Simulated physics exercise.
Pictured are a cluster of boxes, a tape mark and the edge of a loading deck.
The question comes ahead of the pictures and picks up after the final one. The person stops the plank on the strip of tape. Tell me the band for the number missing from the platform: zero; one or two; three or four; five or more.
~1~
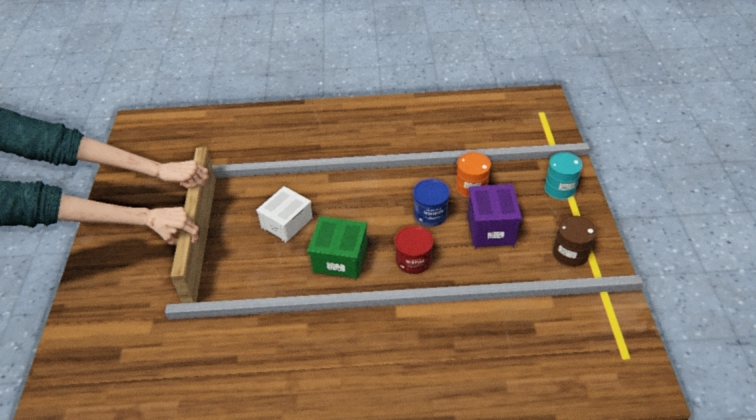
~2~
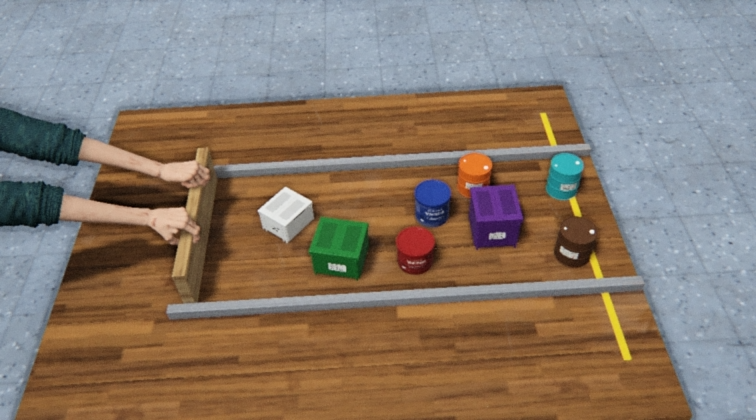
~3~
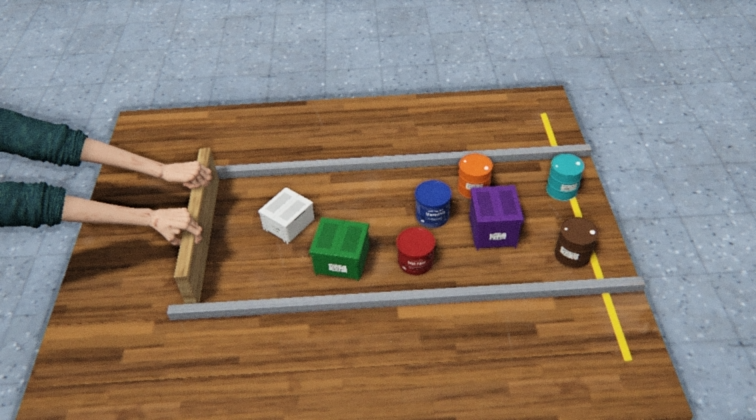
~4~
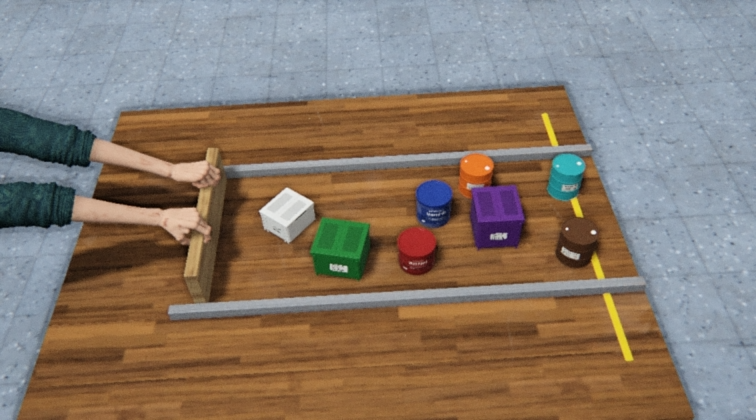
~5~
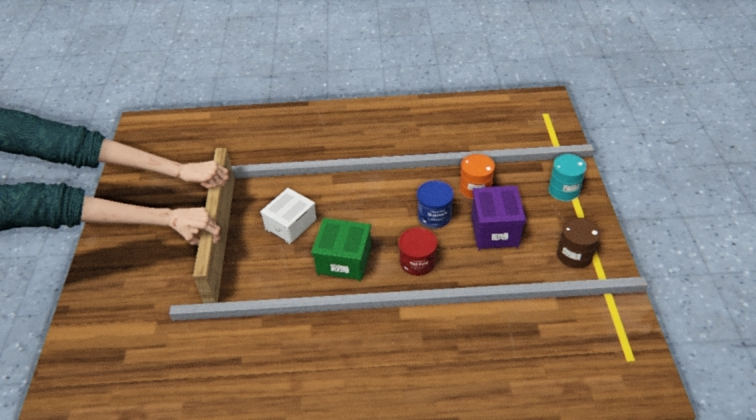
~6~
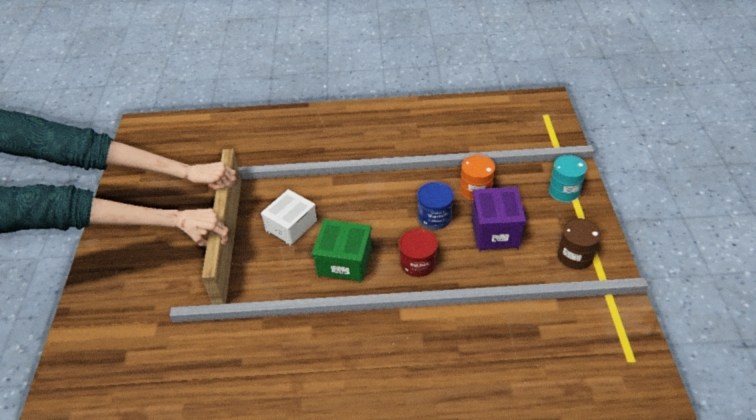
It will most likely knock five or more off.
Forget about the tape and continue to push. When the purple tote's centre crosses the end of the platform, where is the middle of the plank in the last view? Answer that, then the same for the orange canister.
The middle is at (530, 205) when it's the purple tote, and at (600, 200) when it's the orange canister.
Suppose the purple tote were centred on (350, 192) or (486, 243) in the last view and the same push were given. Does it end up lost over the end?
In turn it stays put; slips off.
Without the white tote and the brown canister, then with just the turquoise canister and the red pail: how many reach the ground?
3 in the first case and 3 in the second.
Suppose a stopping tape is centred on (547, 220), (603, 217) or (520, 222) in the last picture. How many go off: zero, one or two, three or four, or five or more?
In order: One or two, then at least five, then one or two.
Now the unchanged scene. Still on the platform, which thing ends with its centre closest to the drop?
It's the green tote.
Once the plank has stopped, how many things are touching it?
Well, it touches 3.
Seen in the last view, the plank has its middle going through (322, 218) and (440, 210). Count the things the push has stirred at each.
2 at one spot and 6 at the other.
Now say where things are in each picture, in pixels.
Turquoise canister (563, 176); brown canister (574, 241); purple tote (493, 217); plank (196, 222); tape (577, 215), in the first picture.
Brown canister (576, 242); orange canister (474, 176), in the second picture.
Purple tote (495, 218); red pail (416, 252), in the third picture.
Turquoise canister (566, 177); green tote (342, 249), in the fourth picture.
Brown canister (578, 243); white tote (289, 216), in the fifth picture.
Turquoise canister (567, 179); brown canister (579, 244); purple tote (497, 220); plank (224, 224); tape (582, 218), in the sixth picture.
Soon after, none off yet; turquoise canister at rest near (567, 179); brown canister at rest near (579, 244); purple tote at rest near (497, 220).
After that, none off yet; turquoise canister at rest near (567, 179); brown canister at rest near (579, 244); purple tote displaced about its own width near (526, 214).
And then, none off yet; turquoise canister displaced a little near (580, 174); brown canister displaced about its own width near (632, 243); purple tote displaced well along near (608, 208).
In the end, the number that fall off is five or more; gone, red pail, blue pail, purple tote, brown canister and turquoise canister.
